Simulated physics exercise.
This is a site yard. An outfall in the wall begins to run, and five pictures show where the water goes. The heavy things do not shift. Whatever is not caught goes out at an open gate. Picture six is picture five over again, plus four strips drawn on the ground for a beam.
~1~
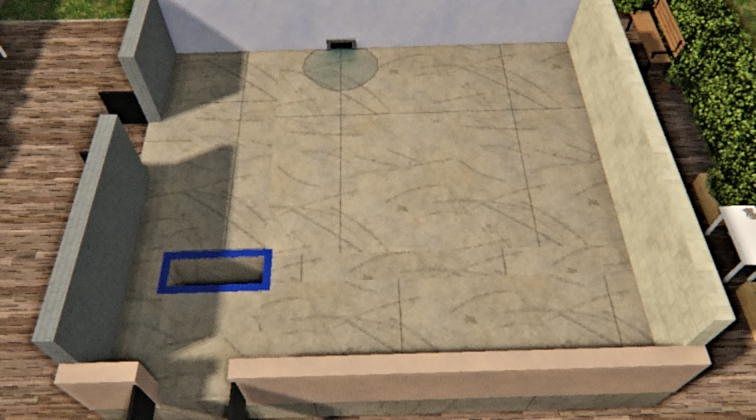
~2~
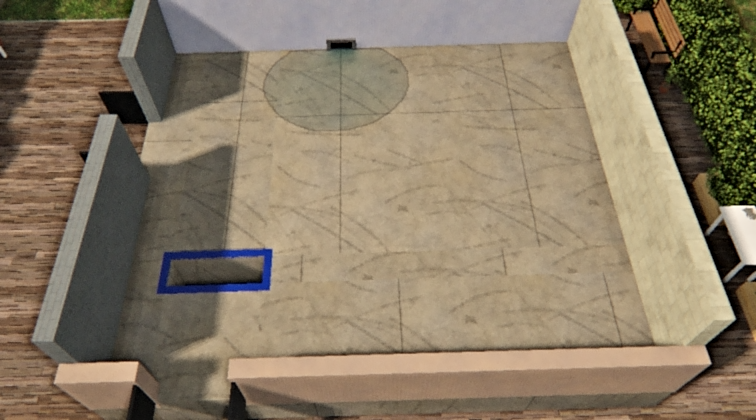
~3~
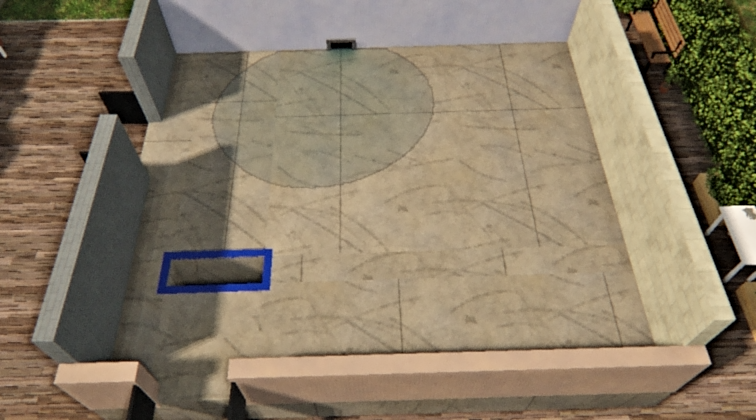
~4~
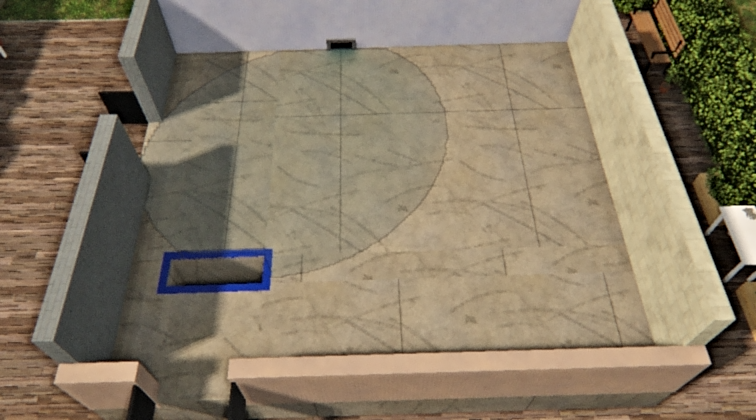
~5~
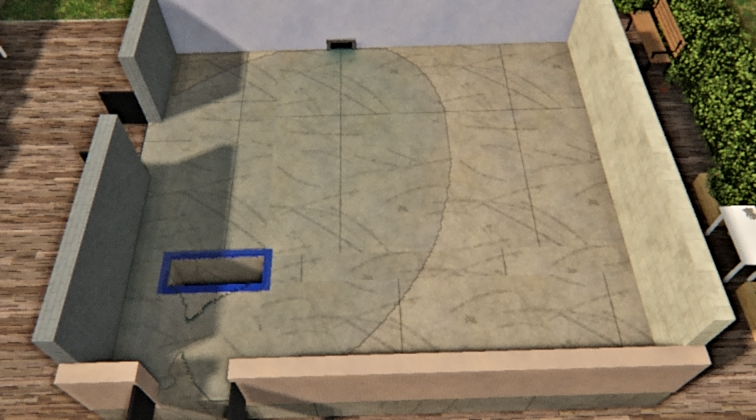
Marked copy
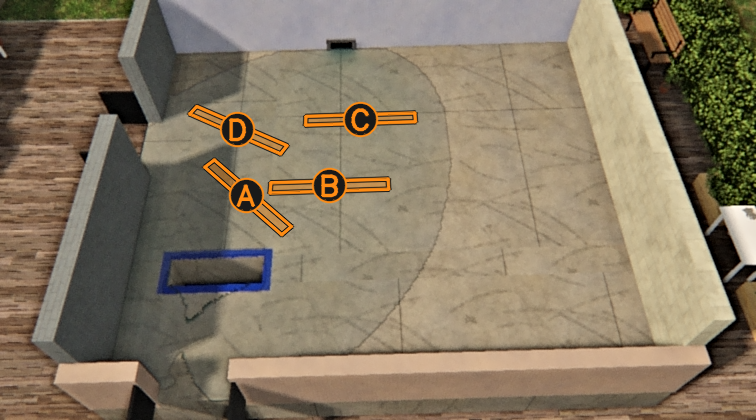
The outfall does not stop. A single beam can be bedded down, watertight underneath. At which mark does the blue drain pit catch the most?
D is best.
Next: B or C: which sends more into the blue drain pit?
Place B.
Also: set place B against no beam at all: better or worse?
It is worse.
On the marked copy, A from (209, 163) to (286, 230); B from (270, 187) to (388, 184); C from (305, 120) to (415, 117); D from (193, 110) to (283, 149).
Choosing A, about 25 % of the stream runs into the blue drain pit, about 75 % out by the gates.
Choosing B, about 31 % of the stream runs into the blue drain pit, about 69 % out by the gates.
Choosing C, about 25 % of the stream runs into the blue drain pit, about 75 % out by the gates.
Choosing D, about 42 % of the stream runs into the blue drain pit, about 58 % out by the gates.
